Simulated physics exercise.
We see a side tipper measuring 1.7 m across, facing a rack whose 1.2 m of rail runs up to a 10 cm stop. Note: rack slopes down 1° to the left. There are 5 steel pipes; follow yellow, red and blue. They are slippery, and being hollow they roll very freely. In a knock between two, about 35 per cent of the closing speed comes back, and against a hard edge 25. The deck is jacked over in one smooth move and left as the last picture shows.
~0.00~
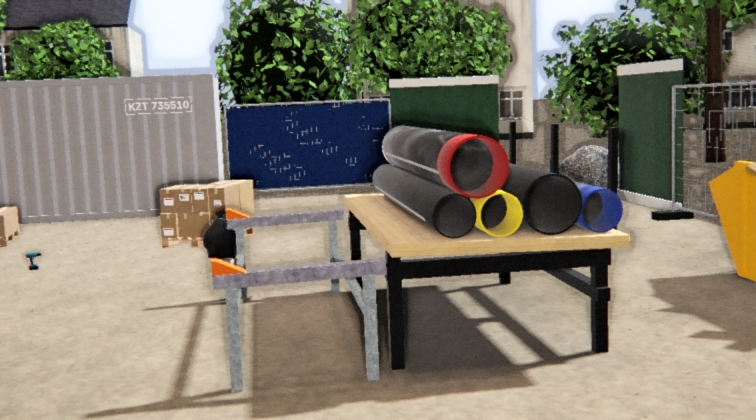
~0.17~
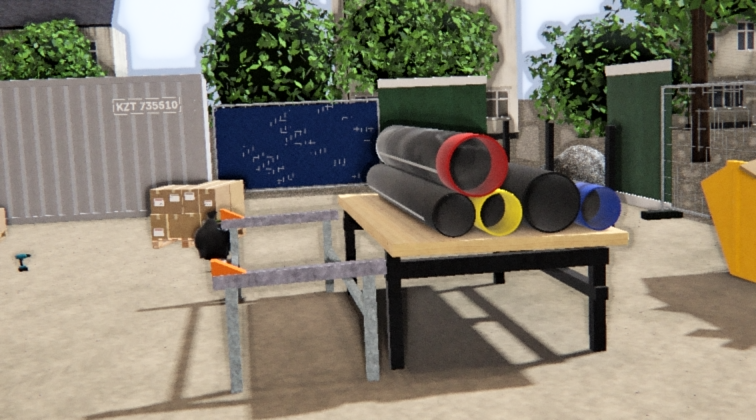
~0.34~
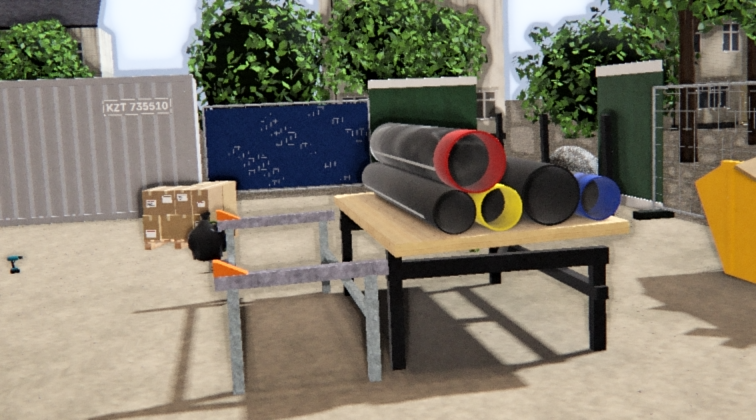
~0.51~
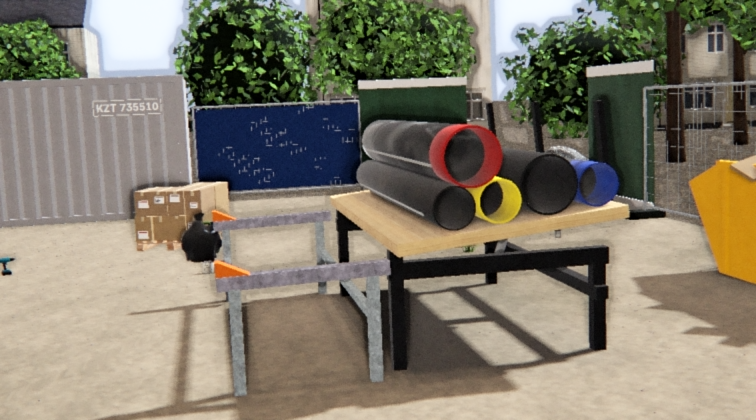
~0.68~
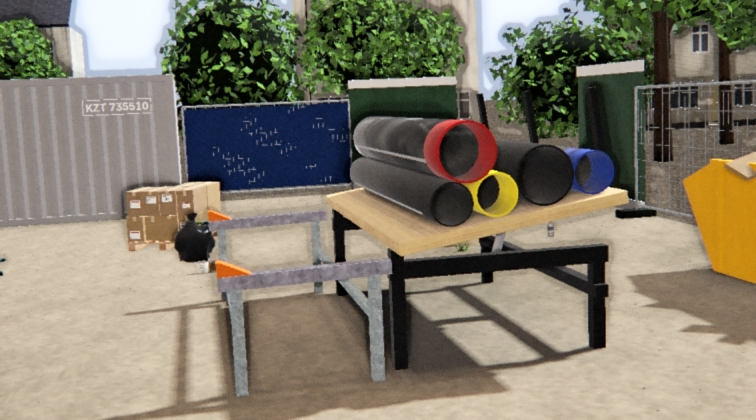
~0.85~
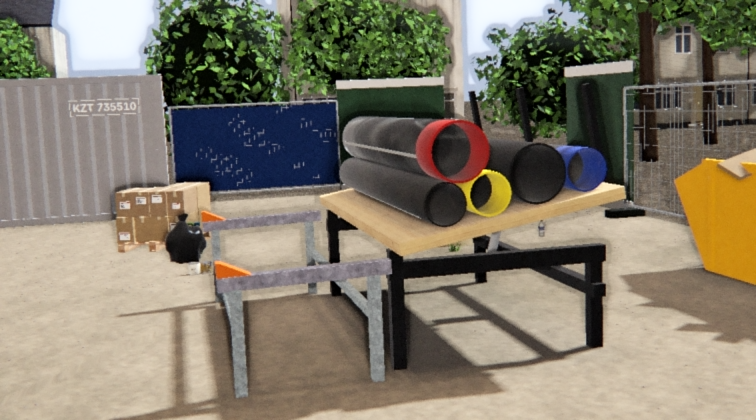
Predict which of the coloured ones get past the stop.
In order: Yellow fails to top the stop. Red tops the stop. Blue fails to top the stop.
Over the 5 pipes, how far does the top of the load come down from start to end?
Roughly 40 cm.
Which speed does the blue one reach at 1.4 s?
Close to 0.7 m/s at that moment.
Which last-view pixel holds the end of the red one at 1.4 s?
I'd point to somewhere near (419, 161).
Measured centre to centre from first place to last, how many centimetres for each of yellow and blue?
Yellow 160, blue 160.
Then, 1.4 s in, yellow is on the deck, 45 cm from the hinge, rolling left; red is up on others, 30 cm from the hinge, rolling left; blue is on the deck, 120 cm from the hinge, rolling left; 0 of 5 over the stop.
Then, 1.9 s in, yellow is on the rack, 120 cm from the rack's far end, rolling left; red is up on others, 85 cm from the rack's far end, rolling left; blue is on the deck, 75 cm from the hinge, rolling left; 0 of 5 over the stop.
Then, 2.6 s in, yellow is on the rack, 60 cm from the rack's far end, rolling left; red is beyond the stop and falling; blue is on the deck, 10 cm from the hinge, rolling left; 1 of 5 over the stop.
In the end (5.8 s), yellow is on the rack, 45 cm from the rack's far end; red is over the stop, on the ground; blue is on the rack, 120 cm from the rack's far end; 1 of 5 over the stop.
